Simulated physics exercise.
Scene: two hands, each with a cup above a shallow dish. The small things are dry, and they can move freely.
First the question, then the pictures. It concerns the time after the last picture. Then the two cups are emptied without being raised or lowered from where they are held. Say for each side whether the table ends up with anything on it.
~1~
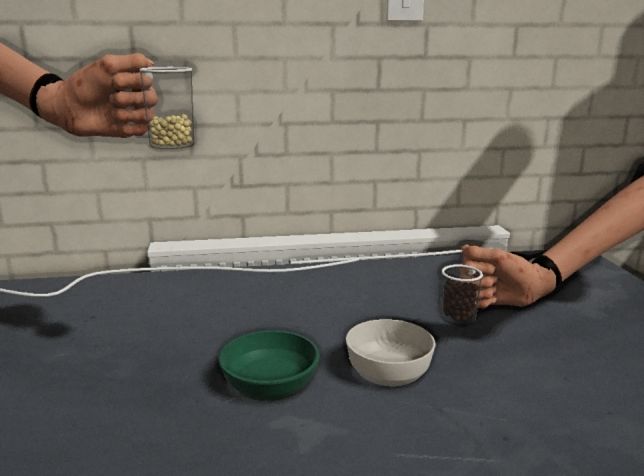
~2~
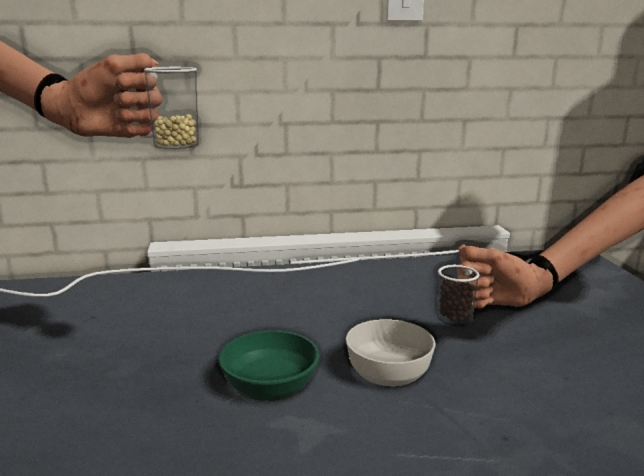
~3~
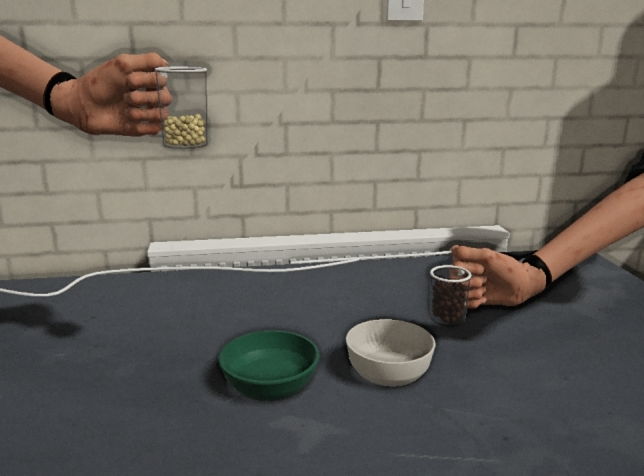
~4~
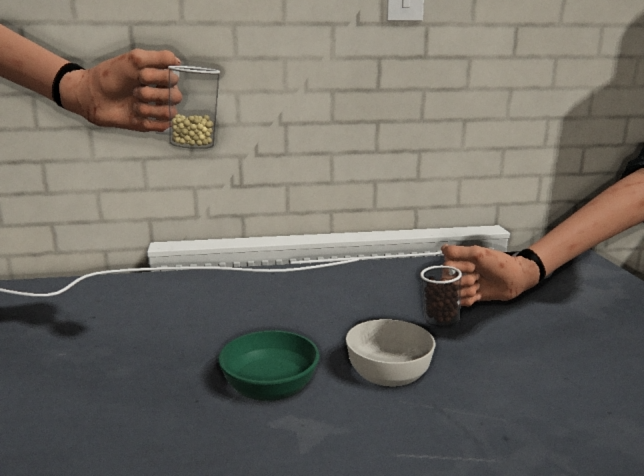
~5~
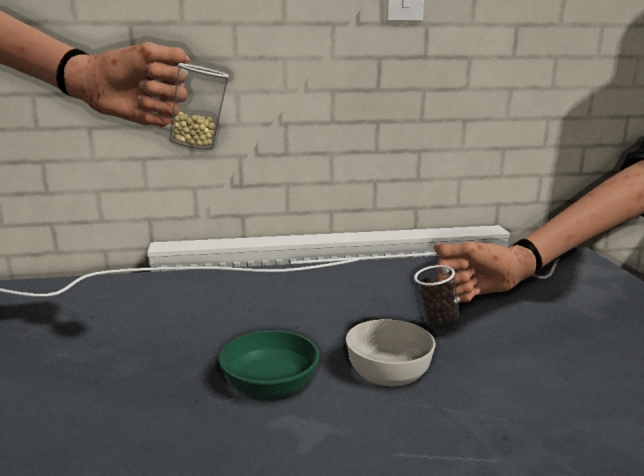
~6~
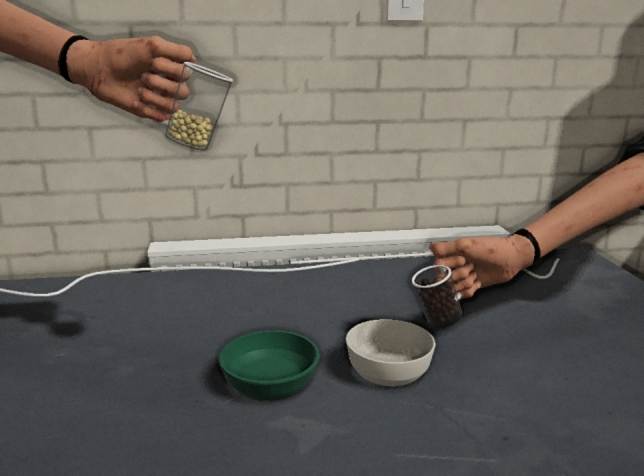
As I see it, left: Most likely some of it gets out; right: Most likely nothing gets out of it.
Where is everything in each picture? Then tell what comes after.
The first picture shows left dish (273, 384), empty; left cup (169, 108), holding soya beans, high above its dish; right dish (402, 366), empty; right cup (460, 295), holding allspice berries, just above its dish.
The second picture shows left cup (174, 108), upright; right cup (457, 296), upright.
The third picture shows left cup (183, 108), upright; right cup (449, 296), upright.
The fourth picture shows left cup (193, 108), tipped 6°; right cup (442, 297), tipped 6°.
The fifth picture shows left cup (197, 107), tipped 13°; right cup (438, 297), tipped 13°.
The sixth picture shows left dish (273, 384); left cup (197, 107), tipped 21°; right dish (402, 366); right cup (438, 297), tipped 21°.
Then, 0.50 s later than the last frame, left, every one still in the cup; right, every one still in the cup.
Then, 1.04 s later than the last frame, left, every one still in the cup; right, almost all still in the cup, just a few in the air.
Then, 1.68 s later than the last frame, left, roughly half in the dish, roughly half in the air; right, every one in the dish.
When it is over, left, almost all in the dish, about a tenth outside the dish; right, every one in the dish, not one outside the dish.
